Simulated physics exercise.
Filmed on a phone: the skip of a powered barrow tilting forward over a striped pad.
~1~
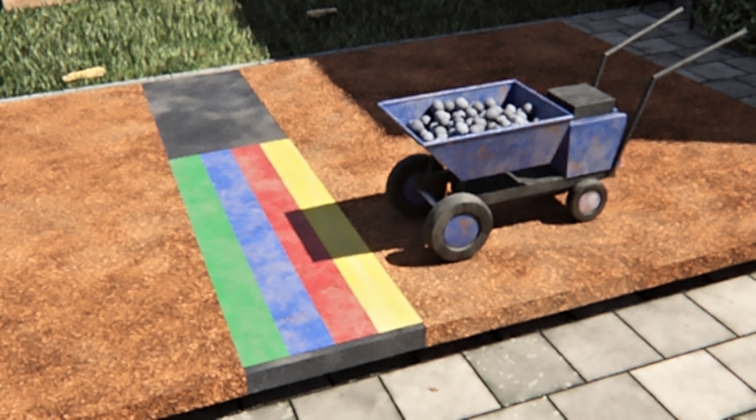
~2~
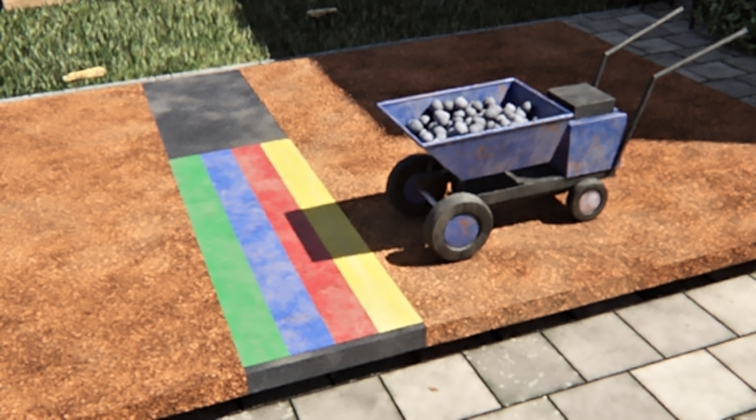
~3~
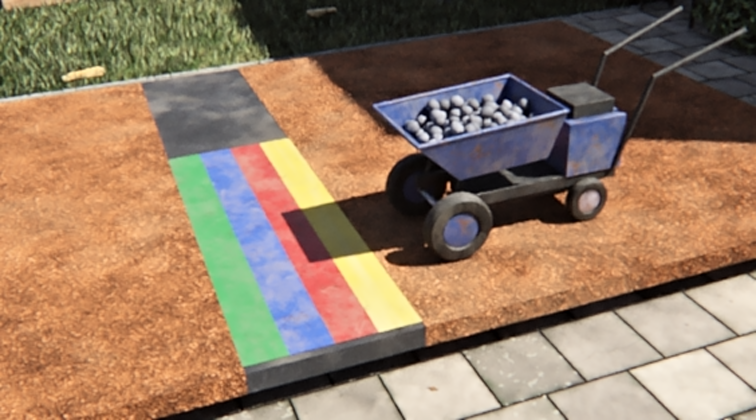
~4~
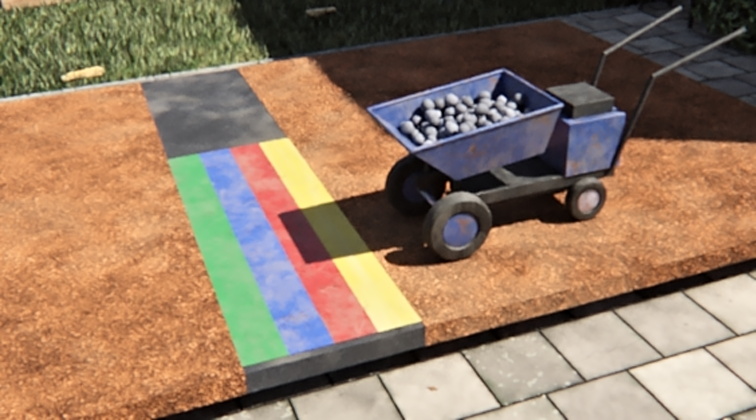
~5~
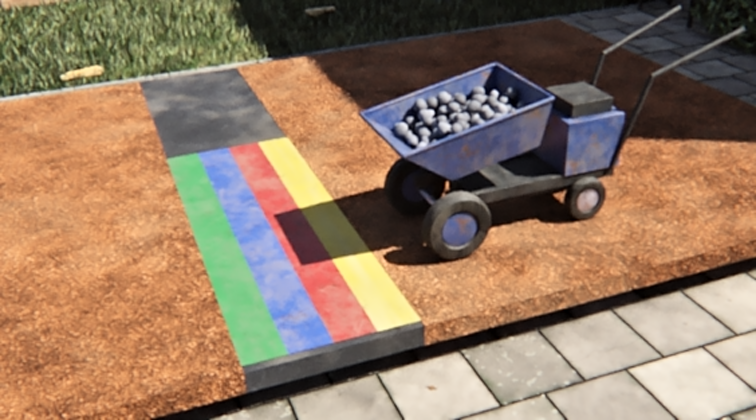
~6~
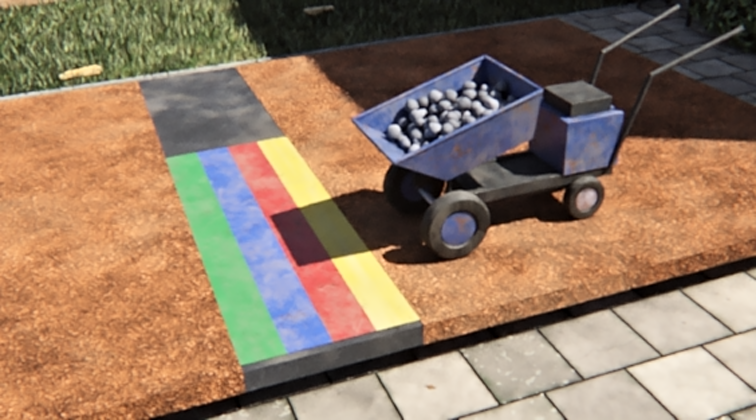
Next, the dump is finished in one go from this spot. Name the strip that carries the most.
Most covered: The red band.
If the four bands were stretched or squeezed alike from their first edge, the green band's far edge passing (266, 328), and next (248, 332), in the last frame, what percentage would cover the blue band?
First some 30, then 30 per cent.
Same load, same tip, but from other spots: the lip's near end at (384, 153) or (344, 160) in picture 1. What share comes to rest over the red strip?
In turn 10 and 0 in a hundred.
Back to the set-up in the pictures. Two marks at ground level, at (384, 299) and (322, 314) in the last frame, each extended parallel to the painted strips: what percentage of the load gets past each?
Near 90 % and 50 %.
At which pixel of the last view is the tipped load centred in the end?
Roughly at (291, 259).
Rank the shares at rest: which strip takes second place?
Second comes that blue strip.
Just after the last frame, skip tipped steeply; every one in the skip.
A moment on, skip tipped right over; the larger part in the skip; just a few over the yellow strip; roughly a quarter over the red strip; just a few falling.
Further on, skip tipped right over; about a tenth in the skip; about a tenth over the yellow strip; roughly a third over the red strip; roughly a quarter over the blue strip; about a tenth over the green strip; just a few off the paint.
When it is over, skip tipped right over; about a tenth in the skip; about a tenth over the yellow strip; roughly a third over the red strip; roughly a quarter over the blue strip; about a tenth over the green strip; about a tenth off the paint.
